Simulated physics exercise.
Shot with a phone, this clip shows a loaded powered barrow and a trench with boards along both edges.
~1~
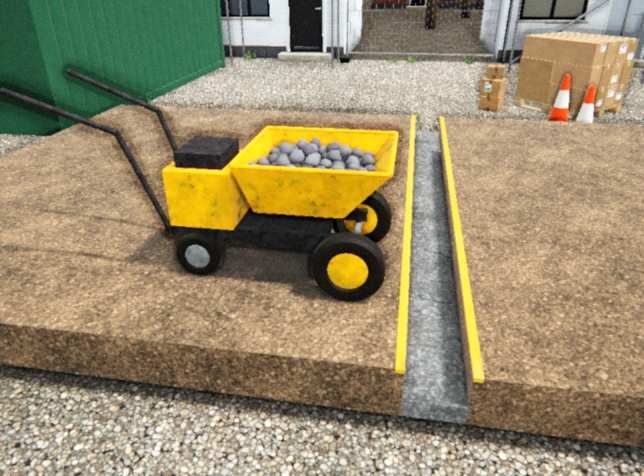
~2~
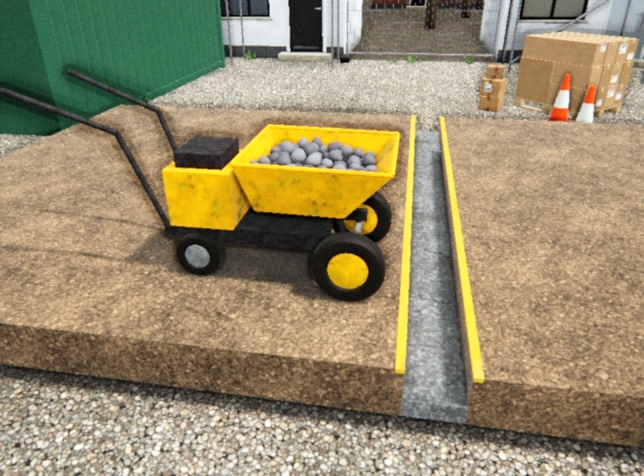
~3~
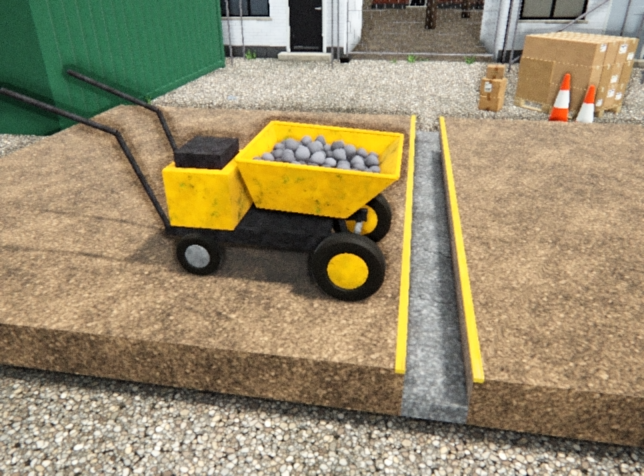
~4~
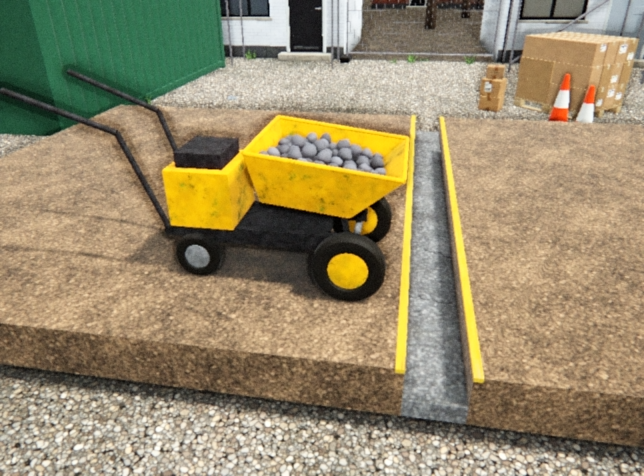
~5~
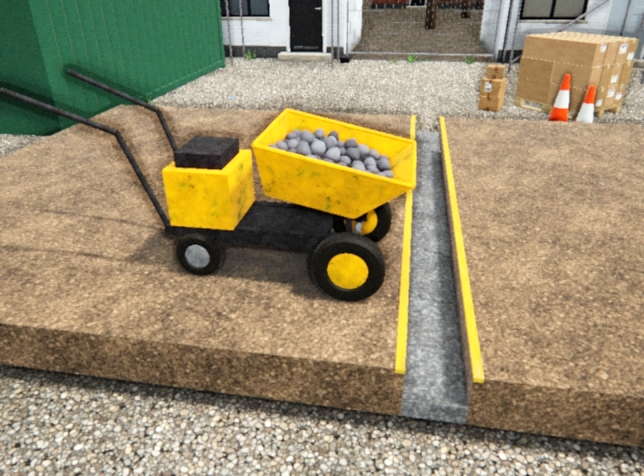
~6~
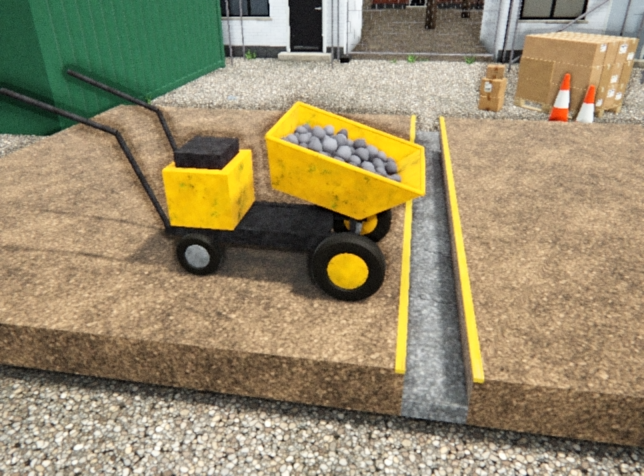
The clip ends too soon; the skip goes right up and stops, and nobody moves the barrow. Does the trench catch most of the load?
No.
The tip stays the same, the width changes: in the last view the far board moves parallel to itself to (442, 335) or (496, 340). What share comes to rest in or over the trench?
Estimated share: Try 1 approx. 0 in a hundred, try 2 approx. 50 in a hundred.
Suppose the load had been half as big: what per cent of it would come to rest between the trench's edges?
Around 10 percent of it.
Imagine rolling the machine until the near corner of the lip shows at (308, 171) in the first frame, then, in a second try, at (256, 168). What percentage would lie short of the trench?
You'd get 20 in a hundred the first time and 50 in a hundred the second.
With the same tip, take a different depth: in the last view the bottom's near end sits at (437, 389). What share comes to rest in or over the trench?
Estimated share: Approx. 10 %.
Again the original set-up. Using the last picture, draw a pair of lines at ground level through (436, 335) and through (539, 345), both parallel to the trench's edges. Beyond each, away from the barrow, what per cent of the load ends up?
About 90 and 30 %.
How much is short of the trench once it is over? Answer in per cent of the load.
About 0 %.
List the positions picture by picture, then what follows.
Lip of the skip (390, 175), level; top of the load (312, 161), round cobbles; first edge of the trench (402, 330); far edge (473, 338), the trench under half as wide as the skip, and about half as deep as wide, in the first frame.
Lip of the skip (392, 176), level; top of the load (298, 157), in the second frame.
Lip of the skip (396, 178), tipped barely; top of the load (310, 166), in the third frame.
Lip of the skip (404, 182), tipped a little; top of the load (301, 162), in the fourth frame.
Lip of the skip (413, 187), tipped a little; top of the load (306, 155), in the fifth frame.
Lip of the skip (423, 194), tipped clearly; top of the load (315, 151); first edge of the trench (402, 330); far edge (473, 338), in the sixth frame.
Just after the last frame, skip tipped steeply; every one in the skip.
A moment on, skip tipped right over; the larger part in the skip; just a few in or heaped over the trench; roughly a quarter beyond it; just a few falling.
Further on, skip tipped right over; about a tenth in the skip; about a tenth in or heaped over the trench; the larger part beyond it.
When it is over, skip tipped right over; about a tenth in the skip; about a tenth in or heaped over the trench; the larger part beyond it.
